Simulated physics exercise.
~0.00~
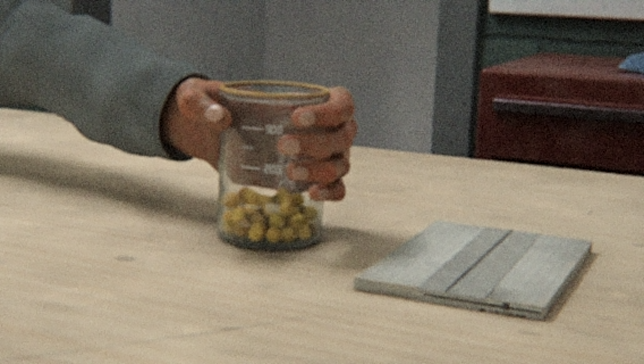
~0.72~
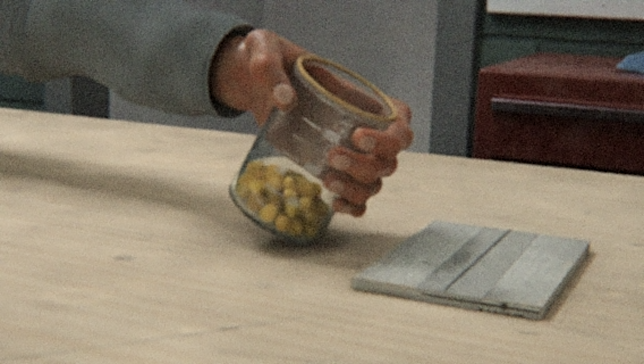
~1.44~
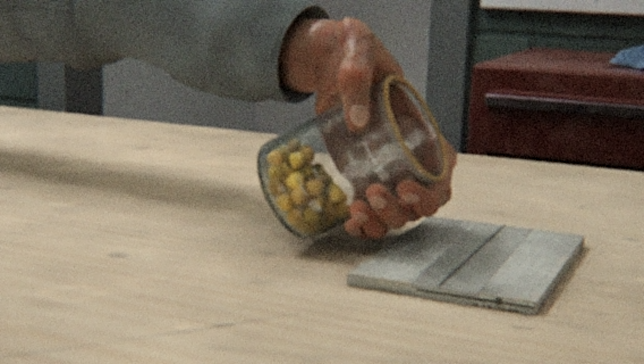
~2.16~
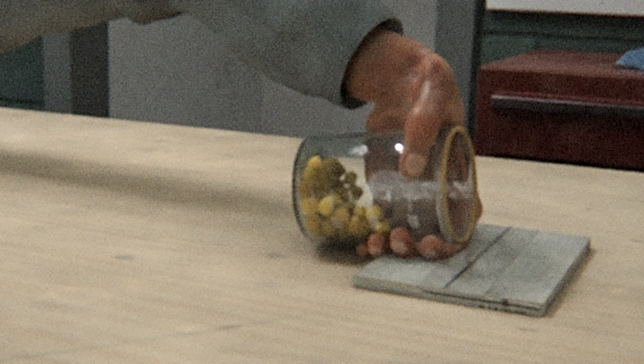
A hand in a grey sleeve held a clear beaker partly filled with small yellow balls on a wooden table, then tipped it rightward until it lay nearly on its side against a flat grey stack, with the balls still inside.
